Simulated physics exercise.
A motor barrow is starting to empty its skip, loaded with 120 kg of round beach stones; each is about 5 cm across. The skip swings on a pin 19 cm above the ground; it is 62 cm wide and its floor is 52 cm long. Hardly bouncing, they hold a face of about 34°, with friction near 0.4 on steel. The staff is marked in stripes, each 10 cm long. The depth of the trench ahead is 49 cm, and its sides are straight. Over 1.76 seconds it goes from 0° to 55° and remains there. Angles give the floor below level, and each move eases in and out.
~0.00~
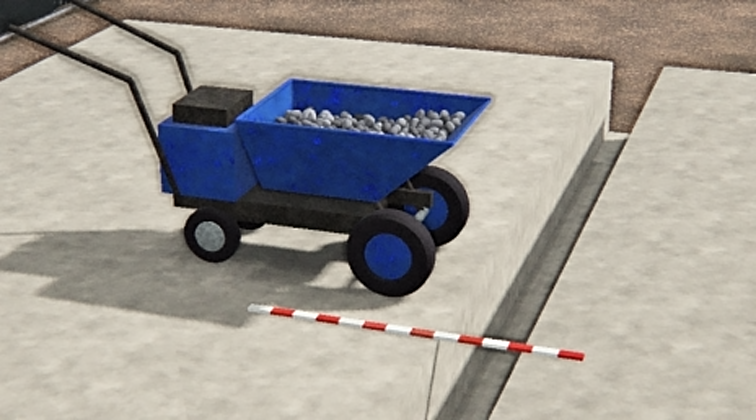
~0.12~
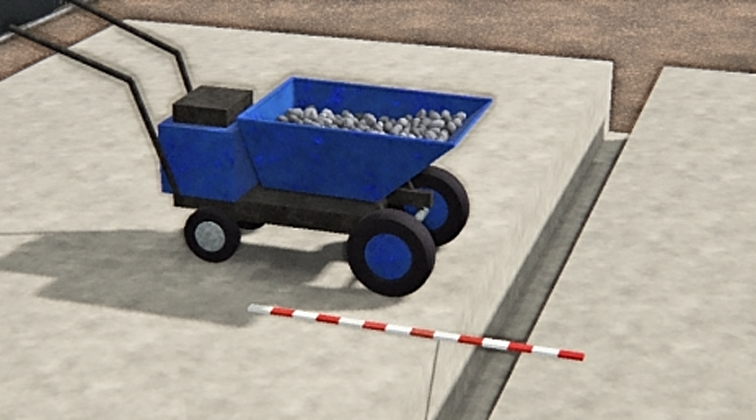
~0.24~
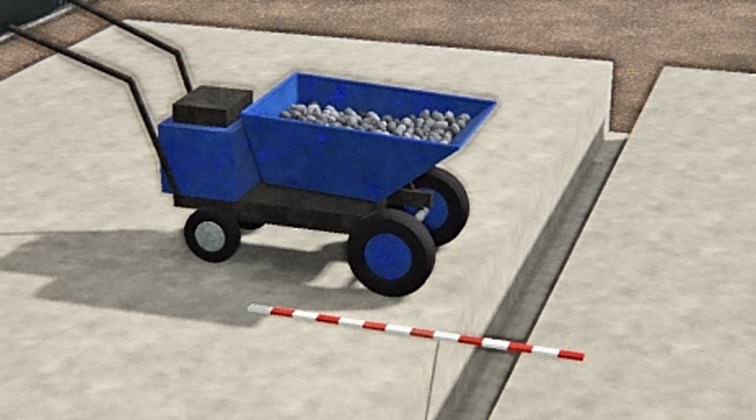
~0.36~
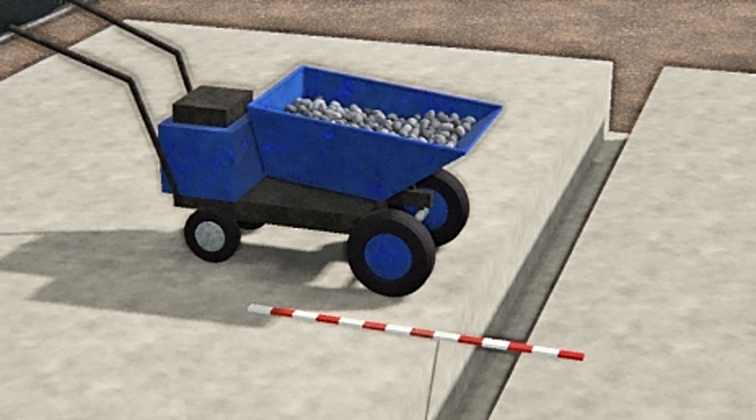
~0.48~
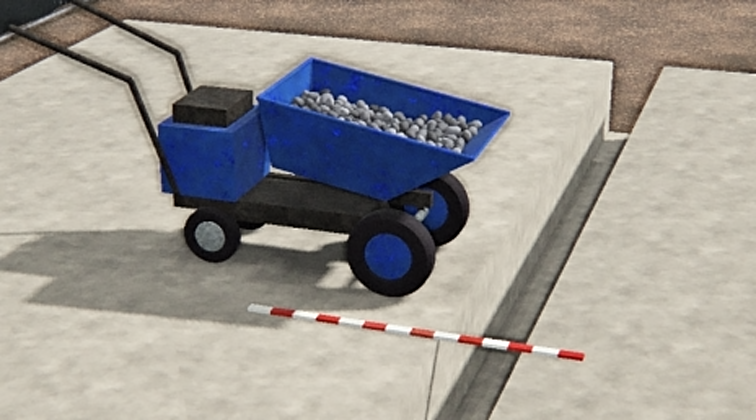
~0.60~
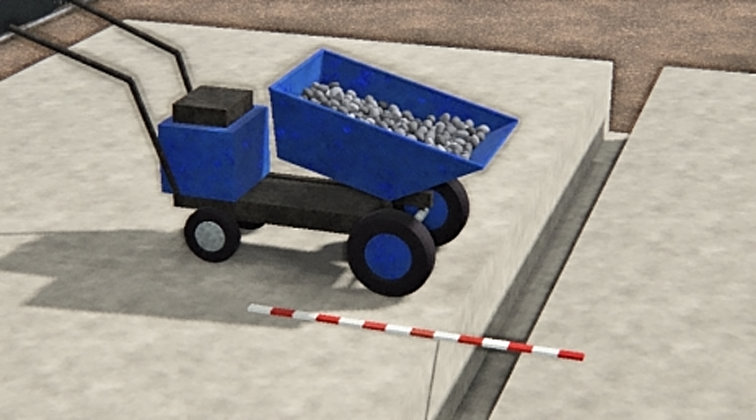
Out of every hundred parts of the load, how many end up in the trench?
Close to 32 in a hundred.
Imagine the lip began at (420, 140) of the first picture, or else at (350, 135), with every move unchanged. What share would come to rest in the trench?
It comes to about 65 and 90 in a hundred.
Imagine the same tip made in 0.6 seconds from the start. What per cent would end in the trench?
It would be near 25 per cent.
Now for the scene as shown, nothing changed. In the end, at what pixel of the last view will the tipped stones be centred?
Their centre sits close to (589, 288).
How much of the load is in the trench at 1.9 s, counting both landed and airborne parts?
About 0 per cent by then.
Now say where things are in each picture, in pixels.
Lip at (453, 144), floor tilted 0°, highest stones at (436, 124), in the first frame.
Lip at (455, 145), floor tilted 1°, highest stones at (405, 121); the stones move at 0.1 m/s on average, in the second frame.
Lip at (459, 148), floor tilted 3°, highest stones at (365, 117); the stones move at 0.2 m/s on average, in the third frame.
The skip is at 6°, its lip at (466, 153); the top of the load is at (319, 109); the stones move at 0.3 m/s on average, in the fourth frame.
The skip is at 10°, its lip at (474, 160); the top of the load is at (314, 100); the stones move at 0.3 m/s on average, in the fifth frame.
Lip at (483, 168), floor tilted 15°, highest stones at (324, 93); the stones move at 0.3 m/s on average, in the sixth frame.
After 1.3 s the floor is at 46°; 100 % in the skip; the foremost stones are at (521, 207).
After 1.9 s the floor is at 55°; 74 % in the skip, 2 % in the trench, 24 % past the trench; the foremost stones are at (616, 289).
After 2.2 s the floor is at 55°; 41 % in the skip, 3 % in the trench, 56 % past the trench; the foremost stones are at (725, 292).
After 4.2 s the floor is at 55°; 0 % in the skip, 32 % in the trench, 68 % past the trench; the foremost stones are past the picture's edge.
